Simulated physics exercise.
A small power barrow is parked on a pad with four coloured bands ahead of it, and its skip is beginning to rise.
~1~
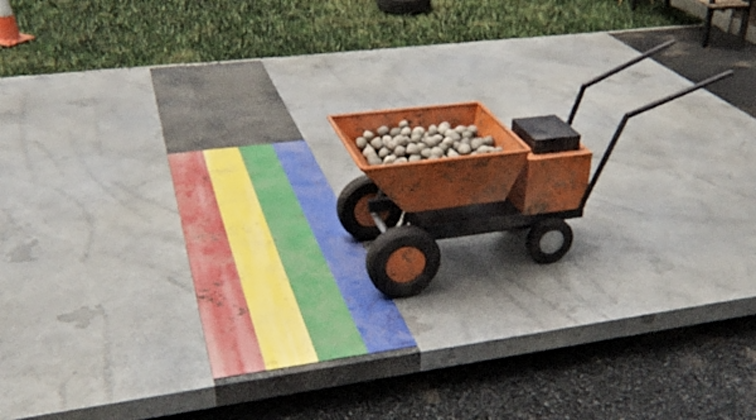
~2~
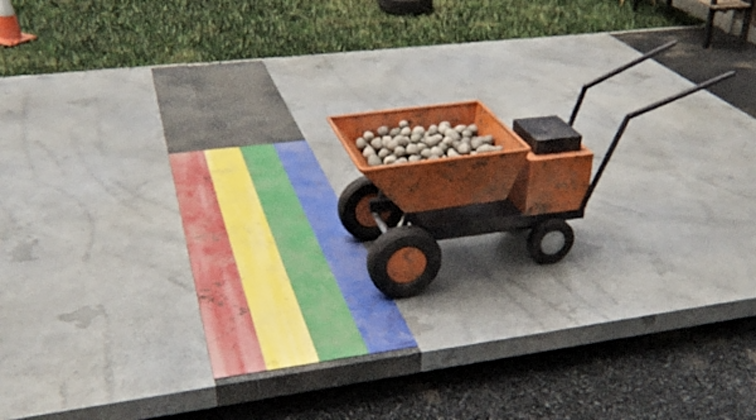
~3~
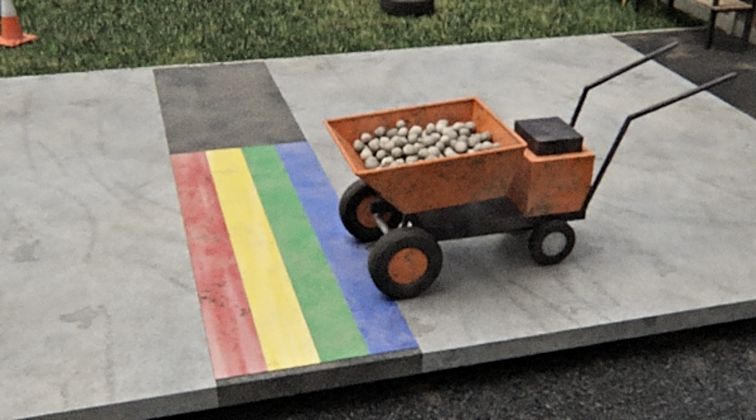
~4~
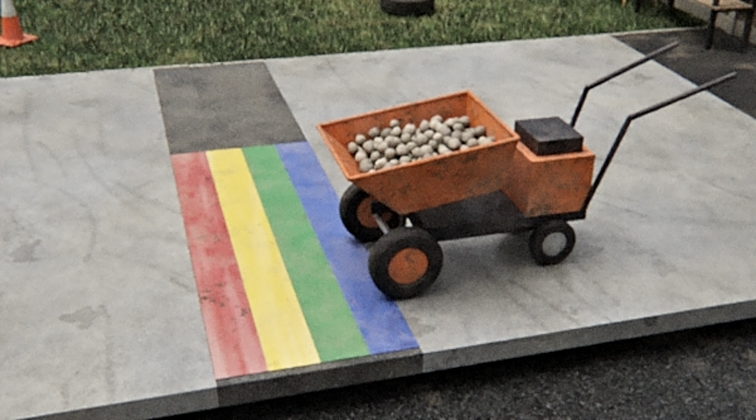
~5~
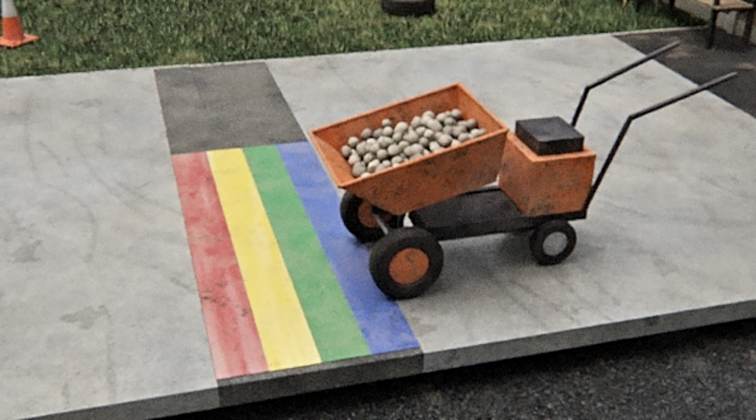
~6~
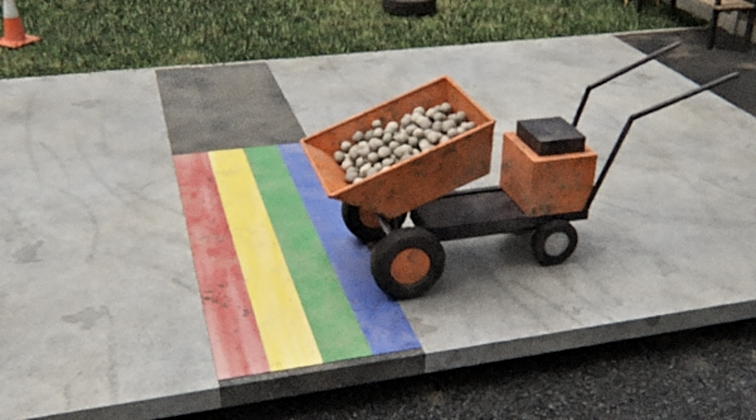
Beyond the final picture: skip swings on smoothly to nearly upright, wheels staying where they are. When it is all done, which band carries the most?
The red band carries the most.
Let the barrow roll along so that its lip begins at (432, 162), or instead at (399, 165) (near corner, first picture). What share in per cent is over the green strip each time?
Result: Try 1 = 30 %, try 2 = 10 %.
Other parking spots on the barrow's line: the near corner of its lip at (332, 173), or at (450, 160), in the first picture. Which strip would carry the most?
First attempt: The red strip. Second attempt: The green strip.
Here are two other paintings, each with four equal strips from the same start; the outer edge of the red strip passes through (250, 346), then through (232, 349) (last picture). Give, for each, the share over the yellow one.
0 % and 10 %.
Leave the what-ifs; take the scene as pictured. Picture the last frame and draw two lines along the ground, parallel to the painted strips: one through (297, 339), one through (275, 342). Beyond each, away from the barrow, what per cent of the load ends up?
Around 70 percent for the first and 60 percent for the second.
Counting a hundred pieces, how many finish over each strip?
Blue strip about 0 per cent, green strip about 0 per cent, yellow strip about 15 per cent, red strip about 30 per cent.
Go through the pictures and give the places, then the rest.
In the first frame, lip of the skip (362, 169), level; top of the load (432, 147), river pebbles; blue strip (379, 320); green strip (331, 327); yellow strip (282, 335); red strip (232, 343).
In the second frame, lip of the skip (361, 171), level; top of the load (442, 148).
In the third frame, lip of the skip (357, 174), tipped barely; top of the load (445, 141).
In the fourth frame, lip of the skip (349, 179), tipped a little; top of the load (447, 142).
In the fifth frame, lip of the skip (340, 187), tipped a little; top of the load (439, 138).
In the sixth frame, lip of the skip (331, 197), tipped clearly; top of the load (445, 140); blue strip (383, 322); green strip (336, 329); yellow strip (287, 336); red strip (237, 344).
Just after the last frame, skip tipped steeply; every one in the skip.
A moment on, skip tipped right over; roughly half in the skip; roughly a quarter over the yellow strip; roughly a quarter over the red strip; just a few off the paint.
Further on, skip tipped right over; roughly a quarter in the skip; just a few over the green strip; roughly a quarter over the yellow strip; roughly a third over the red strip; roughly a quarter off the paint.
When it is over, skip tipped right over; roughly a quarter in the skip; not one over the blue strip; just a few over the green strip; roughly a quarter over the yellow strip; roughly a third over the red strip; roughly a quarter off the paint.
